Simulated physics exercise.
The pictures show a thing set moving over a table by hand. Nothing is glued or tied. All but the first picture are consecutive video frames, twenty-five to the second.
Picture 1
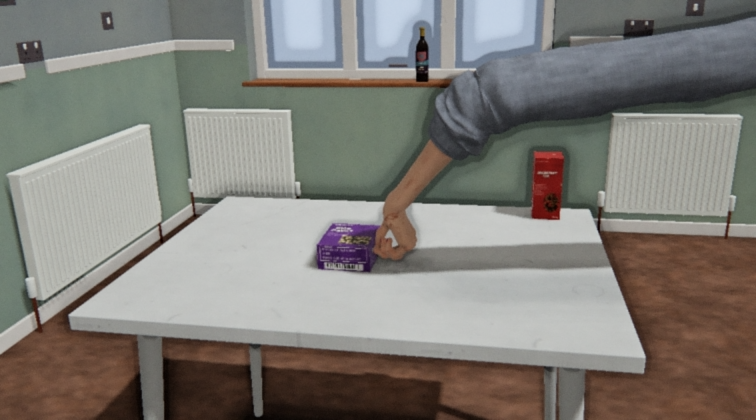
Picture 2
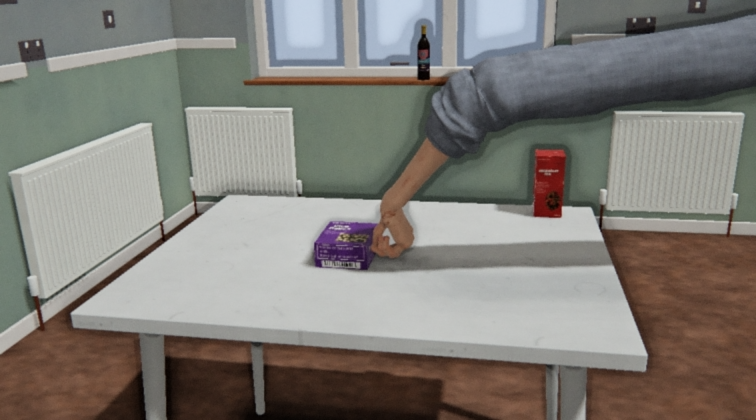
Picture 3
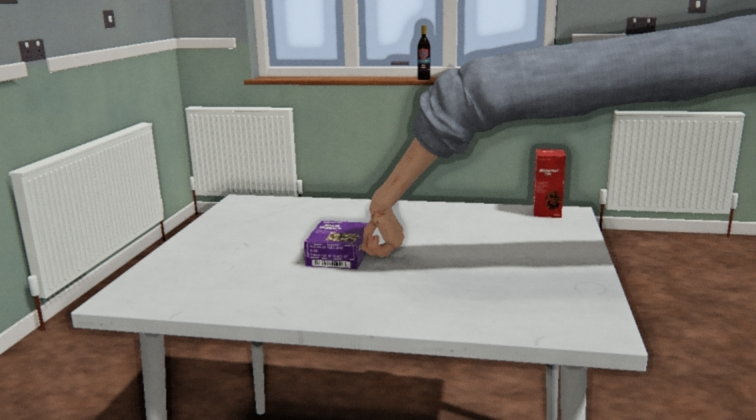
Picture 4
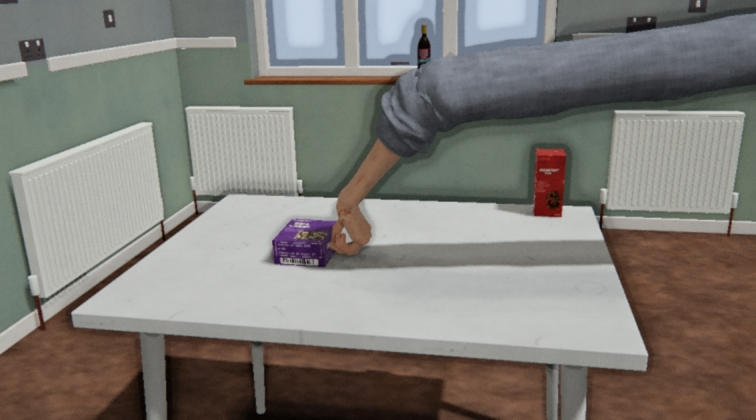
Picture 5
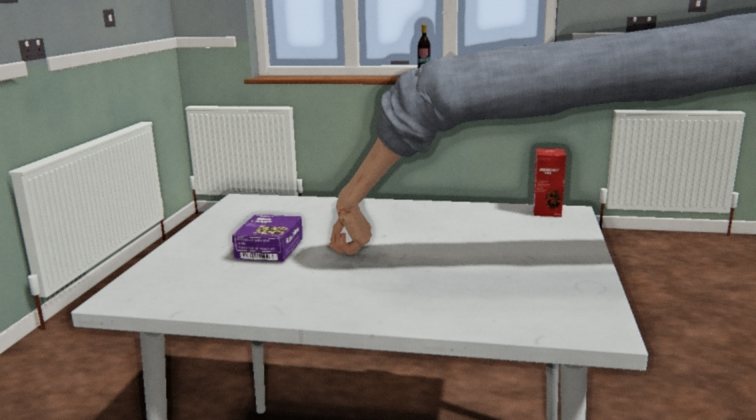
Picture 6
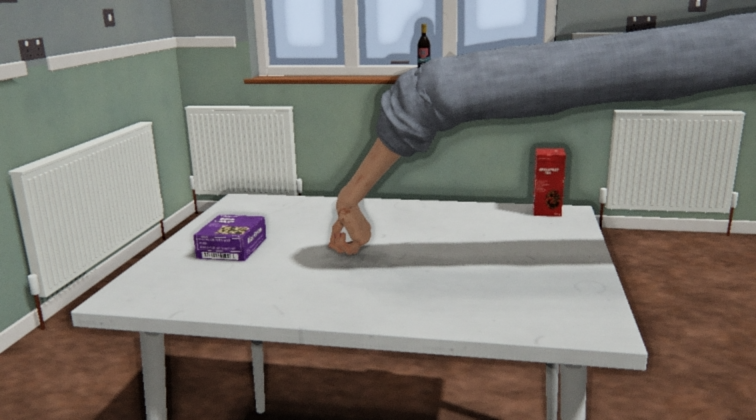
We see a grey-sleeved arm push a purple box leftward across a white table, slowly at first; then the hand stays back while the box slides farther left, away from it, with a red box standing at the right.
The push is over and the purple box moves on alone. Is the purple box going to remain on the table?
The purple box drops to the floor.
Then, 0.10 s on from there, purple box now off the table.
Then, 0.30 s on from there, things are still on the move.
Then, 0.50 s on from there, as before.
In the end, off the table, purple box.
